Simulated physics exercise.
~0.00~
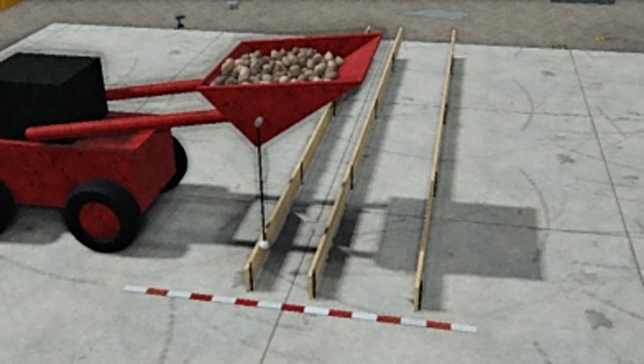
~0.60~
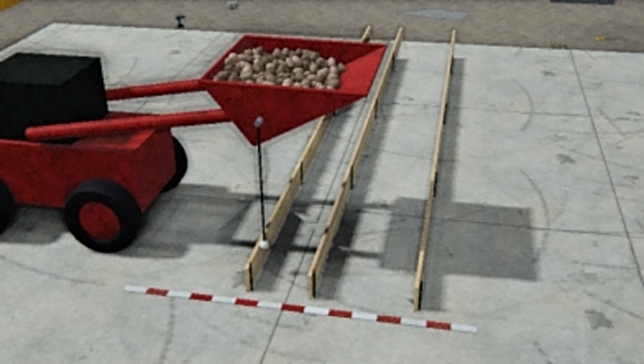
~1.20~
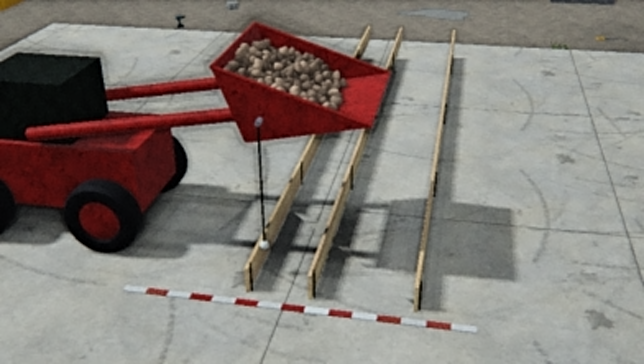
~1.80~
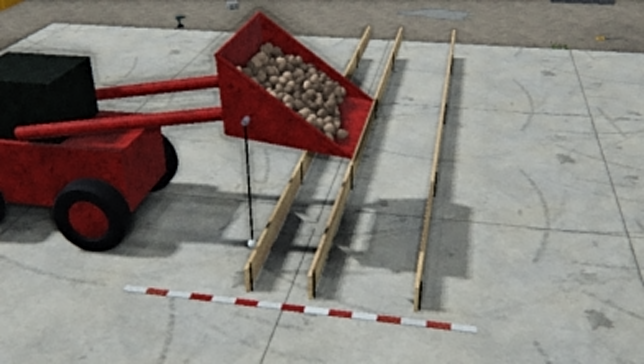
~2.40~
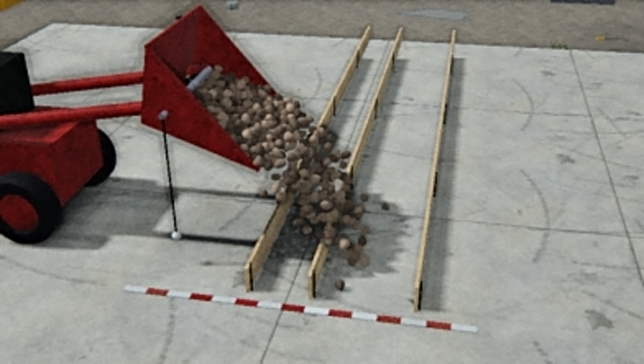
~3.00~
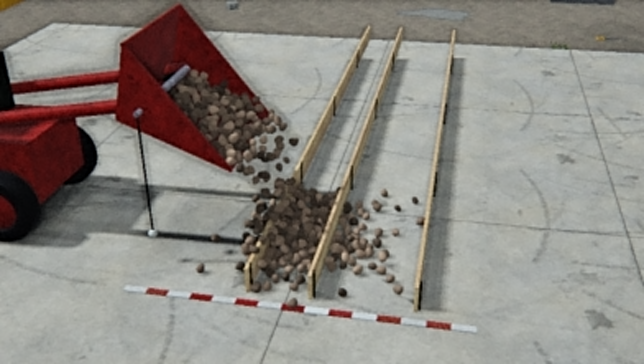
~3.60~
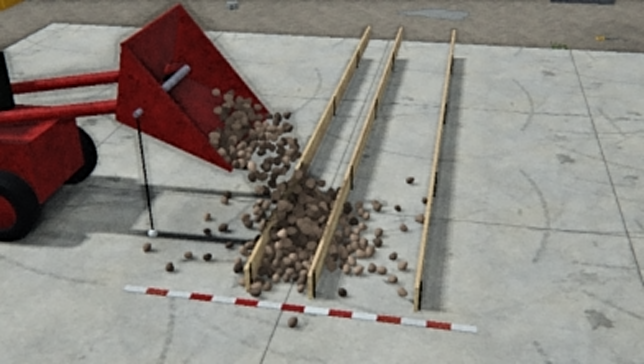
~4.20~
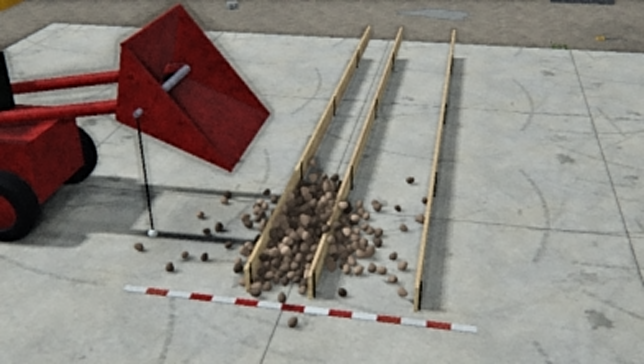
In this clip, a red loader tips its bucket of rounded stones while backing away to the left, and they pour down over the wooden boards on concrete. The bucket empties, leaving most stones heaped between the left and middle boards, with others scattered on either side.
